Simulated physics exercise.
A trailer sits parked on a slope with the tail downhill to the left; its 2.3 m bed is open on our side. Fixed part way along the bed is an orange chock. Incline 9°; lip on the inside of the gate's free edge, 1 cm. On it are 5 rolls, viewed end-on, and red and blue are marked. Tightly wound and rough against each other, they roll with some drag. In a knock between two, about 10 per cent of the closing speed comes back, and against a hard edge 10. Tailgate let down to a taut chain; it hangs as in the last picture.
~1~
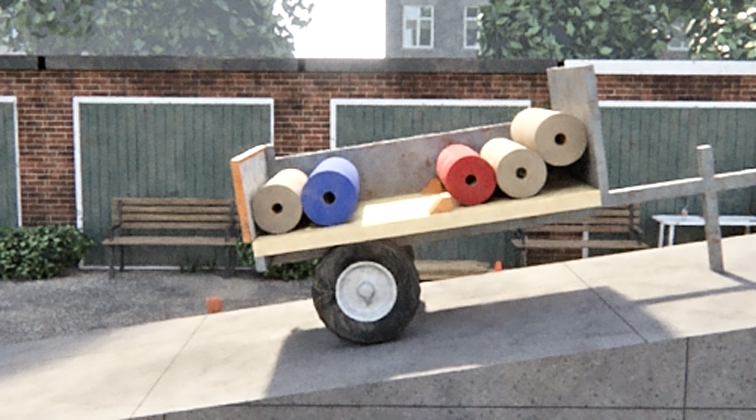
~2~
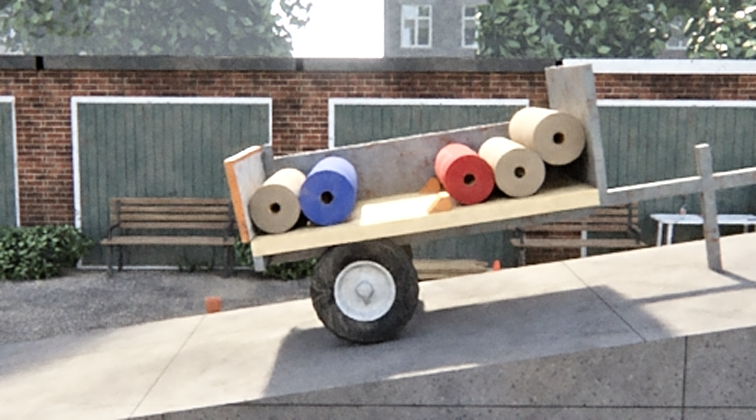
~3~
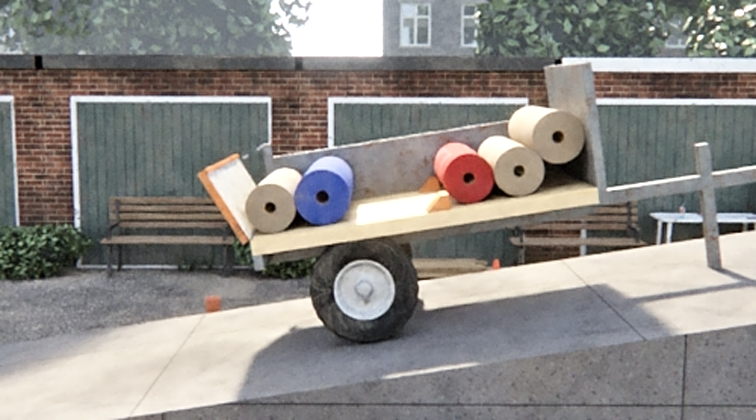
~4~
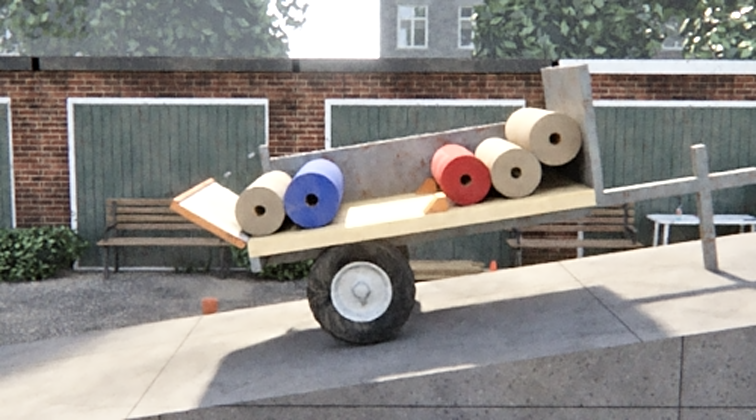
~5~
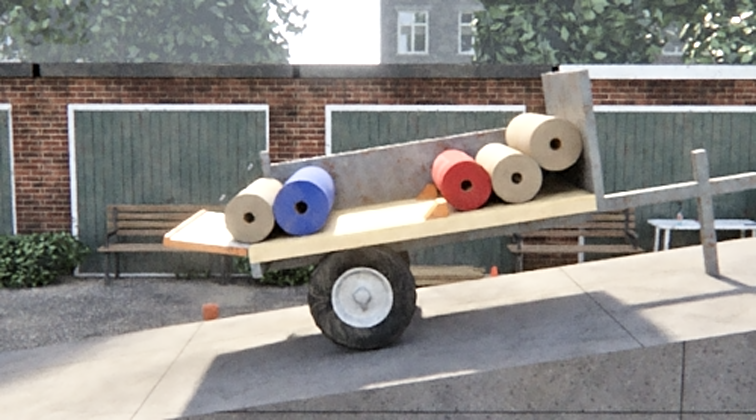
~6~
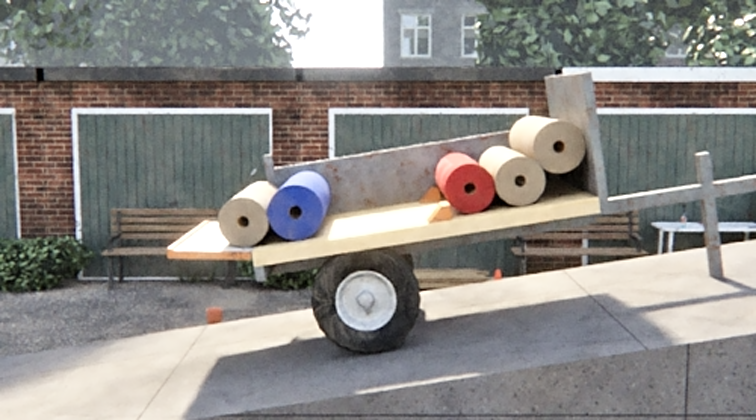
The trailer's tailgate swings down to the left, and the tan and blue rolls roll after it.
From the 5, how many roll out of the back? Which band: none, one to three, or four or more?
Band: None.
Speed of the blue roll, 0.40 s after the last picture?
It's going at around 0.2 m/s.
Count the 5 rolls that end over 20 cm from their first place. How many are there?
If you add them all up, you get 2.
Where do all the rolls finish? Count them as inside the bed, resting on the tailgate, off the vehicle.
4, 1, 0.
Then, 0.4 s after the last picture, red is on the bed, 145 cm short of the hinge; blue is on the bed, 20 cm short of the hinge, rolling left; 0 gone off the back.
At rest (0.9 s after the last picture), red is on the bed, 145 cm short of the hinge; blue is on the bed, 20 cm short of the hinge; 0 gone off the back.
